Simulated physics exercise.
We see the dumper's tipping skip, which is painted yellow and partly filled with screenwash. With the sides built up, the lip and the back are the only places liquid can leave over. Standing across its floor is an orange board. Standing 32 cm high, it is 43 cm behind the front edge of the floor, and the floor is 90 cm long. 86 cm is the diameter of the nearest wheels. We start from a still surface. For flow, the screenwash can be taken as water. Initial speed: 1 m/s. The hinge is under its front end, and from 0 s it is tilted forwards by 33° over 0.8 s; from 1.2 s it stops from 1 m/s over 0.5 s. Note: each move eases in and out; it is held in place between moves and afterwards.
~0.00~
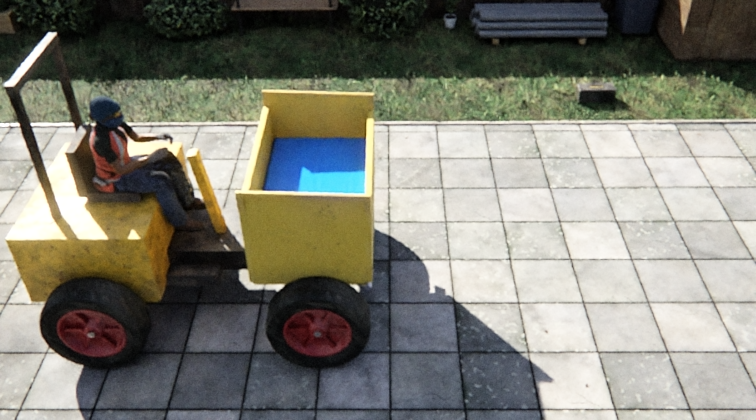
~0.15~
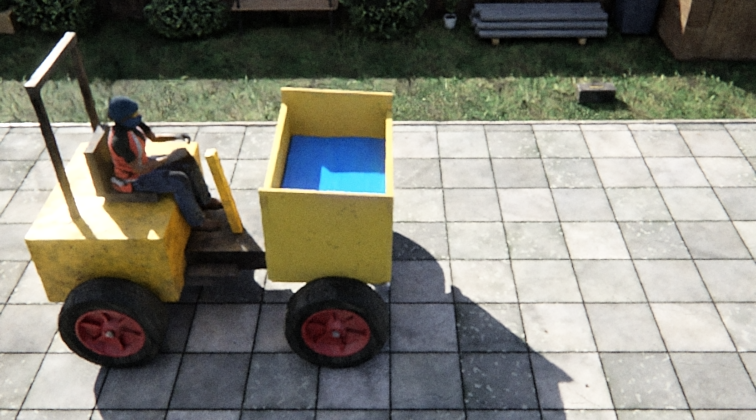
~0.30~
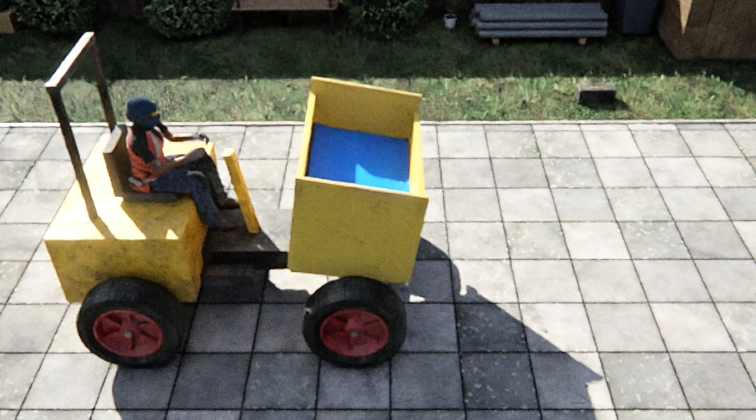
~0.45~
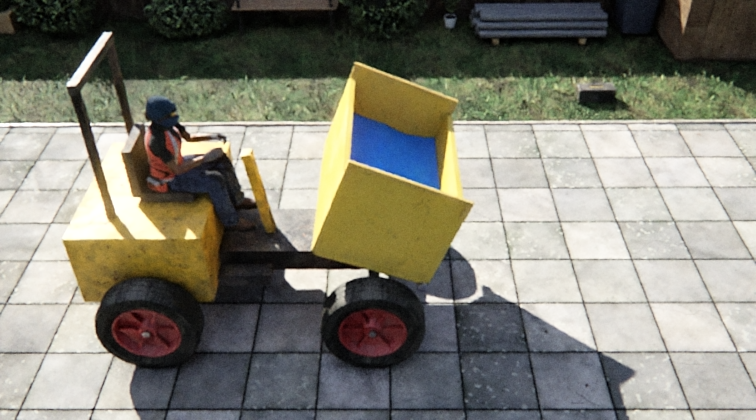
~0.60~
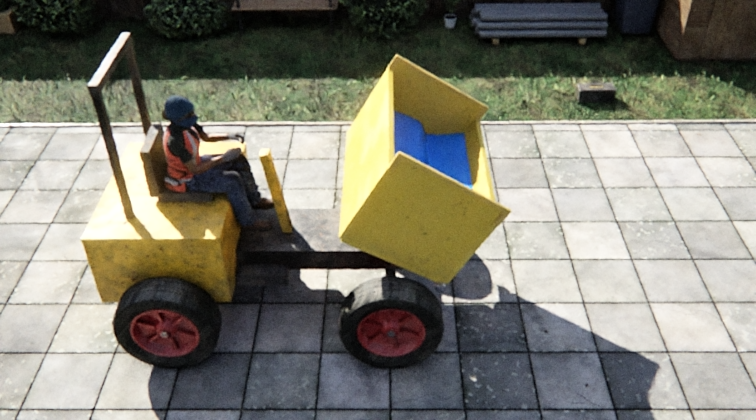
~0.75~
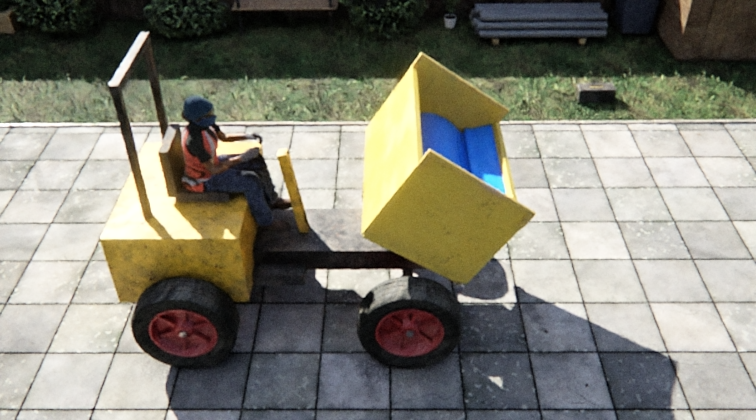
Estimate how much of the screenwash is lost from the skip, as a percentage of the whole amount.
Roughly 14 % of it is lost.
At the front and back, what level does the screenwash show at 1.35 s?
Heights: Front 66 cm, then back 14 cm.
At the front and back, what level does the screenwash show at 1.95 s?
Height at the front is 66 cm; height at the back is 8 cm.
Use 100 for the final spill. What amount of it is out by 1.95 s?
By then it's around 100 per cent.
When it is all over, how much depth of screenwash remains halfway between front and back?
I'd say some 34 cm at the middle.
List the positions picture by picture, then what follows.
The surface is at (361, 140) near the front wall; the surface is at (283, 140) near the back wall; the lip is at (364, 210); the front is on the right; a wheel hub at (317, 338), in the first picture.
The surface is at (378, 140) near the front wall; the surface is at (299, 137) near the back wall, in the second picture.
The surface is at (400, 140) near the front wall; the surface is at (322, 127) near the back wall; the skip is tilted 9° forwards, in the third picture.
The surface is at (426, 139) near the front wall; the skip is tilted 21° forwards, in the fourth picture.
The surface is at (454, 135) near the front wall; the skip is tilted 30° forwards, in the fifth picture.
The surface is at (480, 128) near the front wall; the skip is tilted 33° forwards; the lip is at (518, 222); a wheel hub at (410, 338), in the sixth picture.
After 1.35 s the skip is at 33° forwards, the surface stands 14 cm at the back and 66 cm at the front; 7 per cent is out, over the front.
After 1.95 s the skip is at 33° forwards, the surface stands 7 cm at the back and 66 cm at the front; 13 per cent is out, over the front.
After 2.50 s the skip is at 33° forwards, the surface stands 12 cm at the back and 59 cm at the front; 14 per cent is out, over the front.
After 4.59 s 14 per cent is out, over the front, 71 of 516 litres.
